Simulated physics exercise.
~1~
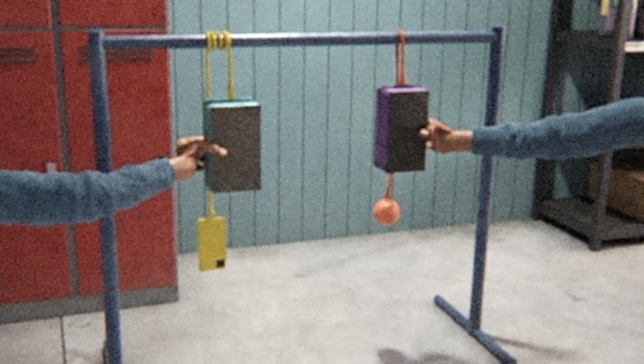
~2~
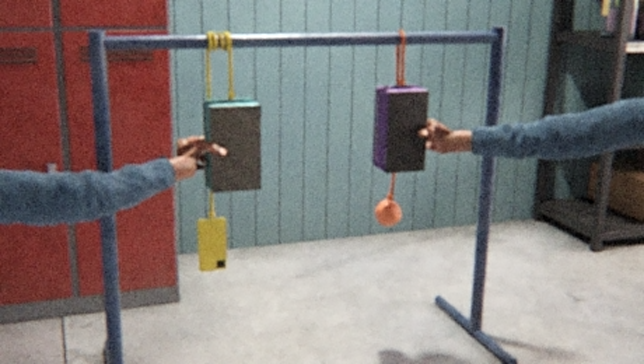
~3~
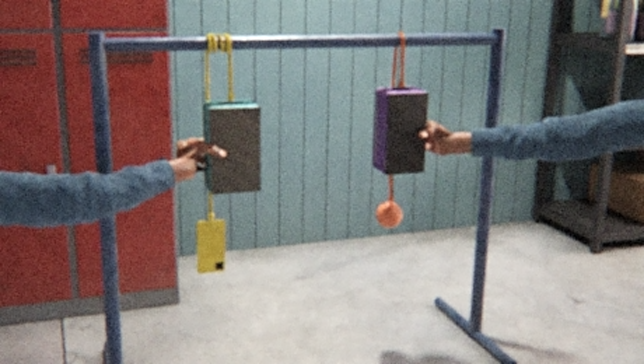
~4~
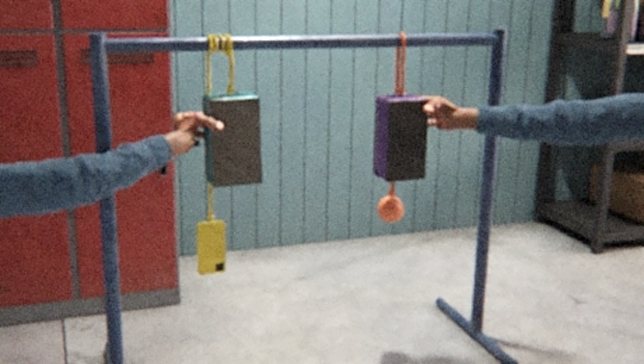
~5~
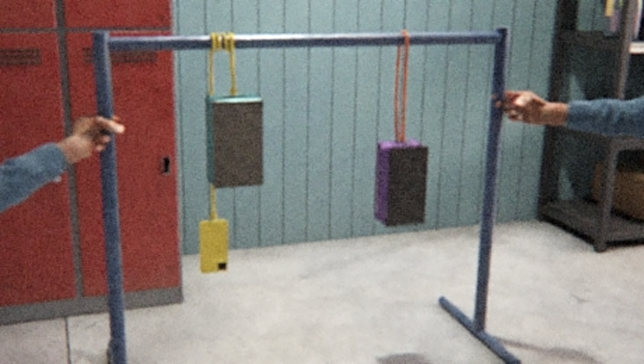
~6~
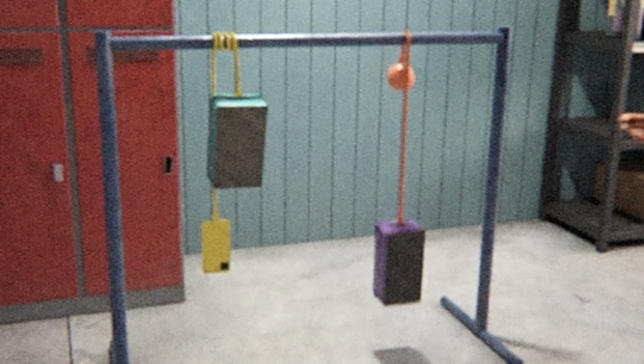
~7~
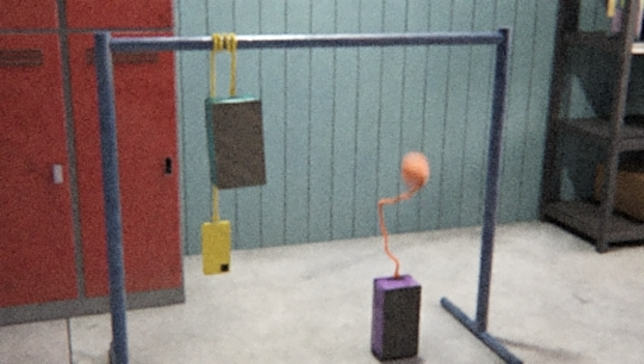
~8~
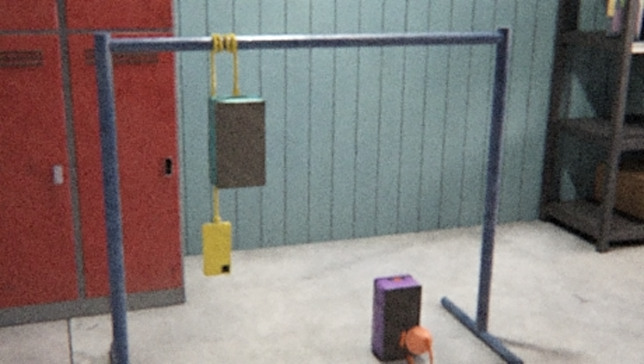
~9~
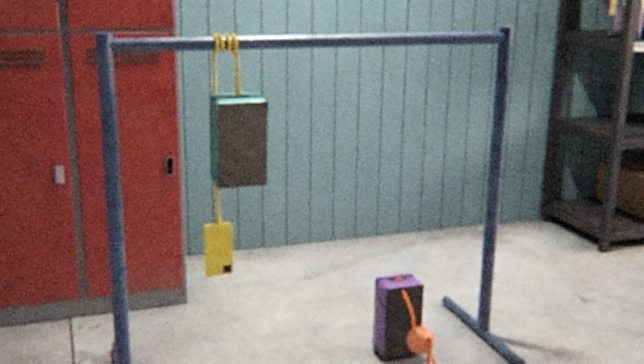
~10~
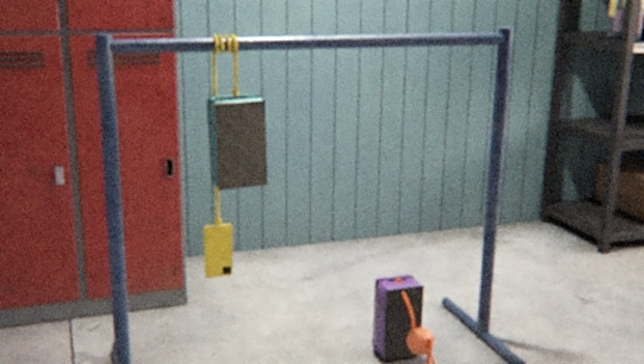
In a room with red lockers and pale blue-green panelling, two dark cases hang from a blue metal rail, each touched by a hand reaching in from the side. The left case has teal edges and a yellow cord ending in a yellow tag, while the purple-edged right case has an orange cord and ball. Both hands let go and draw away. The left case stays up, but the right one drops, pulling its ball up to the rail. The cord slips free and the ball falls after it. Finally, the right case stands on the floor with the ball against it, while the left still hangs.
